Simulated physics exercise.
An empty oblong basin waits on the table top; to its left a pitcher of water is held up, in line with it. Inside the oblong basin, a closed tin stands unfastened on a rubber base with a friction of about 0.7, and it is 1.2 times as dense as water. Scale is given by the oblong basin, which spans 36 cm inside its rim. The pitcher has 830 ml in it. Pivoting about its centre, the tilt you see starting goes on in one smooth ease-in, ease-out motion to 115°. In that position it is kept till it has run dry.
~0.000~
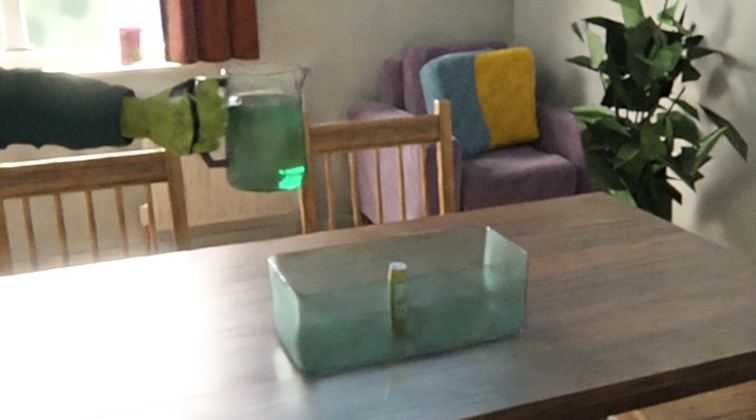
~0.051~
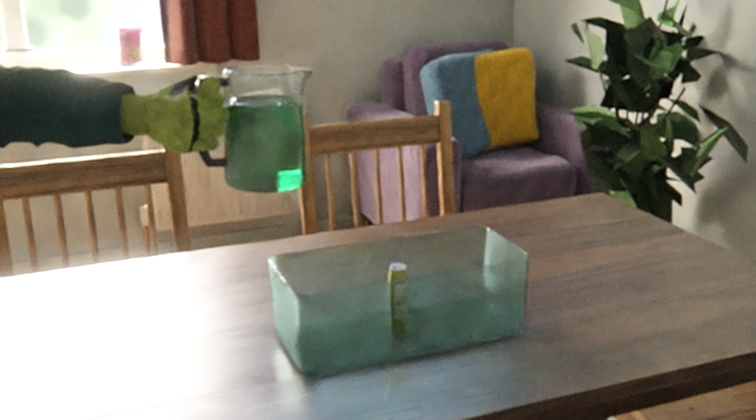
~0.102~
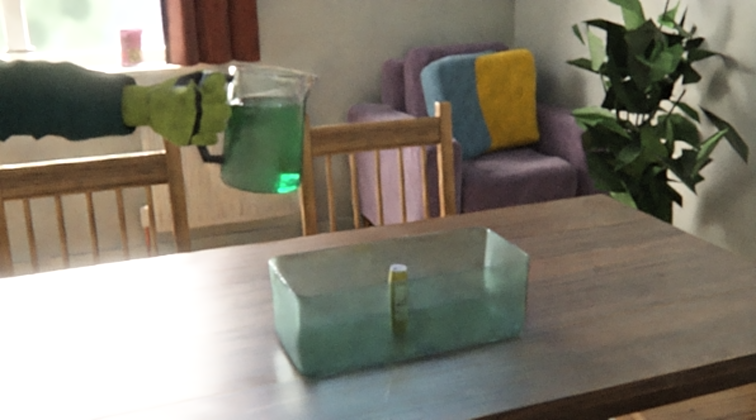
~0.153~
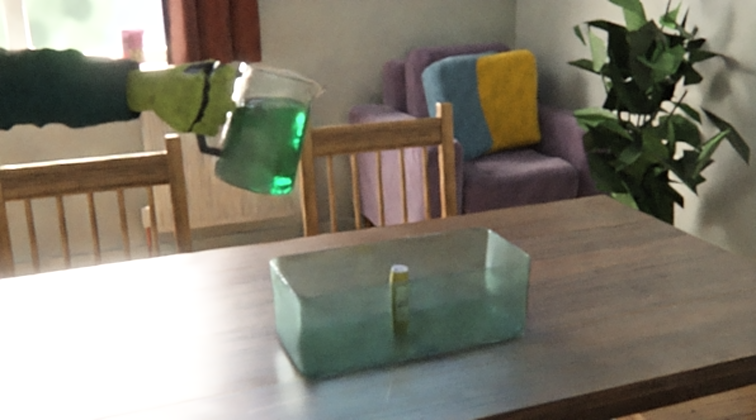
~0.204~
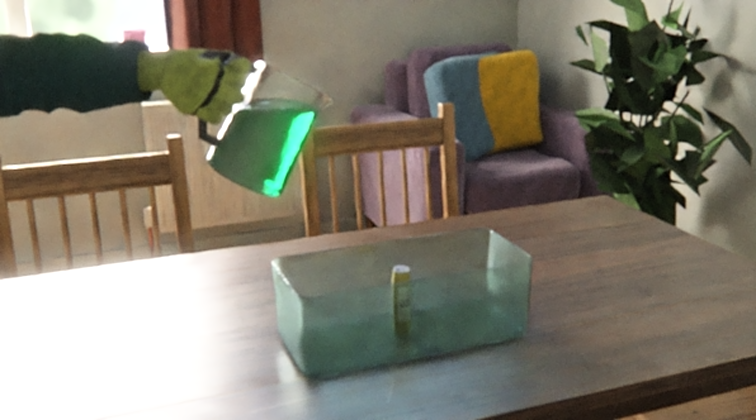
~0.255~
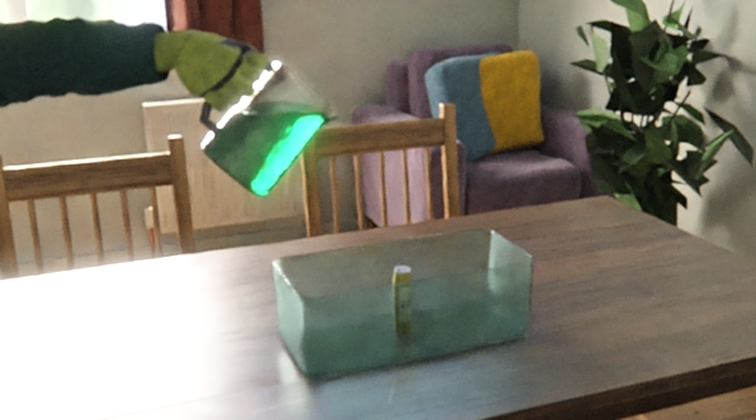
Gloved hand tilting a glass pitcher of green water rightward above a table holding an oblong basin with a small tin inside.
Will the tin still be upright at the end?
No, tipped.
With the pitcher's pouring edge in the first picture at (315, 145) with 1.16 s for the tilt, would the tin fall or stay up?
Result: Tin upright.
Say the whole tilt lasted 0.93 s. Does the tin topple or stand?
Then it falls.
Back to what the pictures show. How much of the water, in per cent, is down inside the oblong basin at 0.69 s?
54 per cent, give or take a little.
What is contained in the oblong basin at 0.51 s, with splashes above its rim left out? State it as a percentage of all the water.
Around 5 percent.
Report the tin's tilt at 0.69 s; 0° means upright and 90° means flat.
About 5 degrees.
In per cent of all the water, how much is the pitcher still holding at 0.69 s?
18 %.
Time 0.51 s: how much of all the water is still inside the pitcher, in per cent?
Some 66 % of it is still there.
Then, 0.51 s in, the tilt is 108° and 66 per cent is still to pour; the tin stands where it began.
Then, 0.69 s in, the tilt is 115° and 18 per cent is still to pour; the tin leans 7°.
Then, 0.89 s in, the tilt is 115° and 2 per cent is still to pour; the tin lies on its side.
Then, 1.10 s in, the tilt is 115° and 0 per cent is still to pour; the tin lies on its side.
Finally, the tin lies on its side.
